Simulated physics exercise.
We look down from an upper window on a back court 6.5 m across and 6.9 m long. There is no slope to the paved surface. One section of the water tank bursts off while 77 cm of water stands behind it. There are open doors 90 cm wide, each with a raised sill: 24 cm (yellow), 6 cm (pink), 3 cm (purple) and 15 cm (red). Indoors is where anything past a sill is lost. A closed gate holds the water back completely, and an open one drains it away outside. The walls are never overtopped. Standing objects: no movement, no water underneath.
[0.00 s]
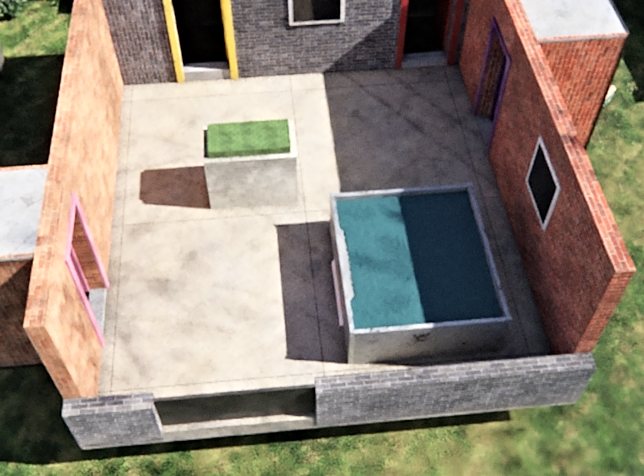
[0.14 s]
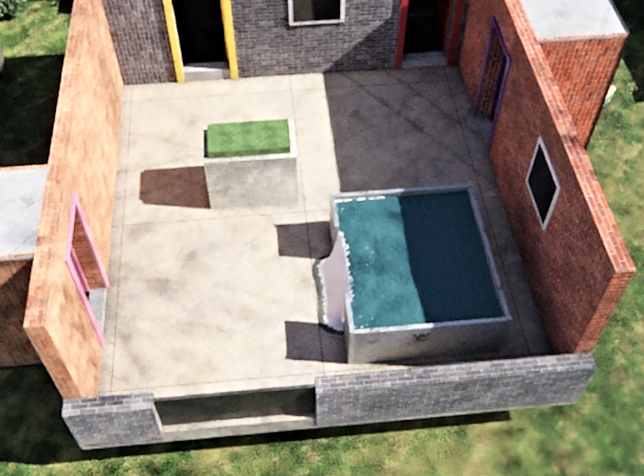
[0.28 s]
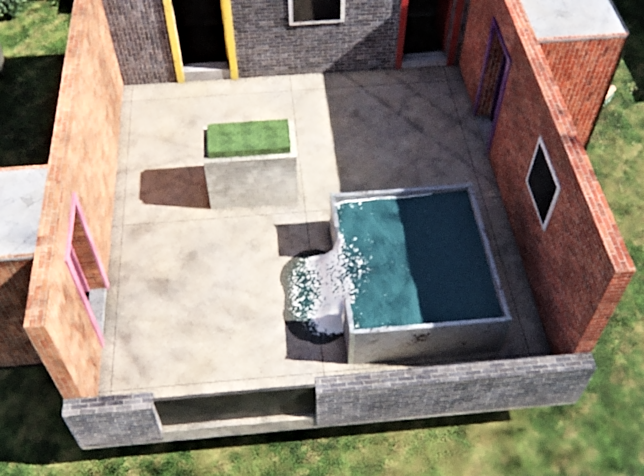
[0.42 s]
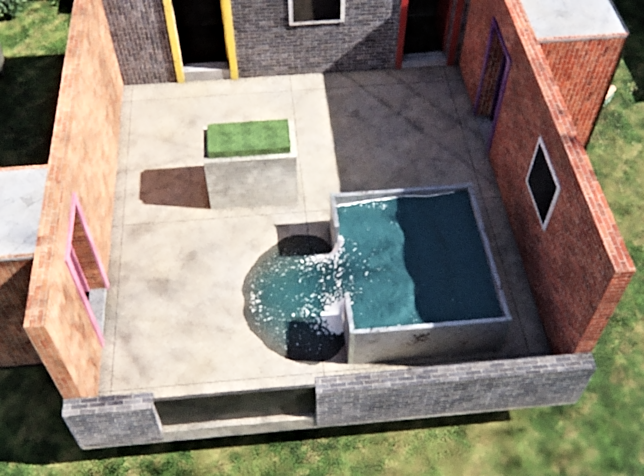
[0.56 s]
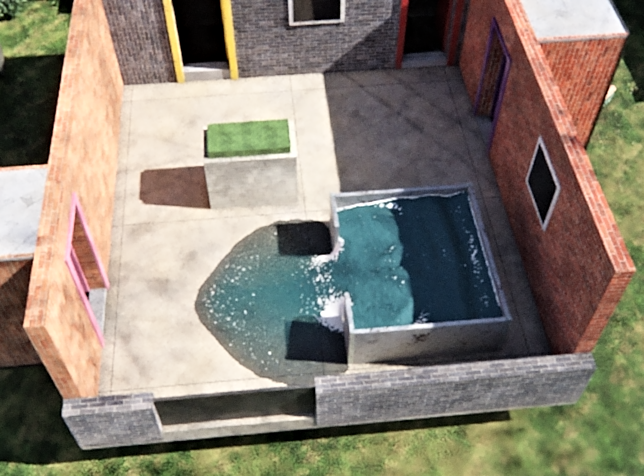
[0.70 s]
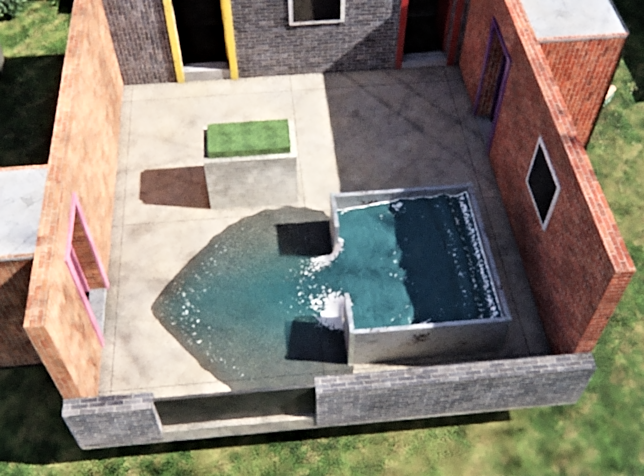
A paved back court, seen from above through a fixed view, lies between orange-red brick side walls and grey brick ends. A grass-topped pale block stands left of a square tank of blue-green water, with yellow and red doorways behind and a pink-edged opening at left. The tank's left side breaks open, and water pours through, foaming and spreading leftward in a widening pool while ripples cross the tank.
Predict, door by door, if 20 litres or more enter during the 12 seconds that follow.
Result: Yellow door: Not over; pink door: Over; purple door: Over; red door: Not over.
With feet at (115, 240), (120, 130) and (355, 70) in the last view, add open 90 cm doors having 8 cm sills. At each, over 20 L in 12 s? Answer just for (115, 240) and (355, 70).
So the first one exceeds it, while the second one doesn't reach it.
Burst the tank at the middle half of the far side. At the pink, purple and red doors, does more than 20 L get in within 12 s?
Pink door doesn't reach it, purple door surpasses it, red door surpasses it.
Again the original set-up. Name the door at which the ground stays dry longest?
Last: Purple.
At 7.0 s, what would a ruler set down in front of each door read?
Yellow 14 cm, pink 15 cm, purple 1 cm, red 4 cm.
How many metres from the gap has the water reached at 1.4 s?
Distance: Approx. 4.0 m.
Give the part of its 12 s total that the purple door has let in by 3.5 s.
By that time, around 0 per cent.
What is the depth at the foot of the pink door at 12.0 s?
Looks like about 8.5 cm at that spot.
After 1.4 s water covers 30 % of the floor and is deepest (44 cm) near (332, 292); yellow door not reached, pink door 12 cm at the sill, 49 L in, purple door not reached, red door not reached.
After 2.2 s water covers 35 % of the floor and is deepest (42 cm) near (97, 421); yellow door not reached, pink door 23 cm at the sill, 175 L in, purple door not reached, red door not reached.
After 3.5 s water covers 50 % of the floor and is deepest (28 cm) near (108, 291); yellow door 11 cm at the sill, 0 L in, pink door 22 cm at the sill, 379 L in, purple door not reached, red door not reached.
After 7.0 s water covers 80 % of the floor and is deepest (18 cm) near (123, 100); yellow door 14 cm at the sill, 0 L in, pink door 15 cm at the sill, 592 L in, purple door not reached, red door 4 cm at the sill, 0 L in.
After 12.0 s water covers 100 % of the floor and is deepest (15 cm) near (482, 167); yellow door 9 cm at the sill, 0 L in, pink door 9 cm at the sill, 671 L in, purple door 9 cm at the sill, 59 L in, red door 10 cm at the sill, 0 L in.
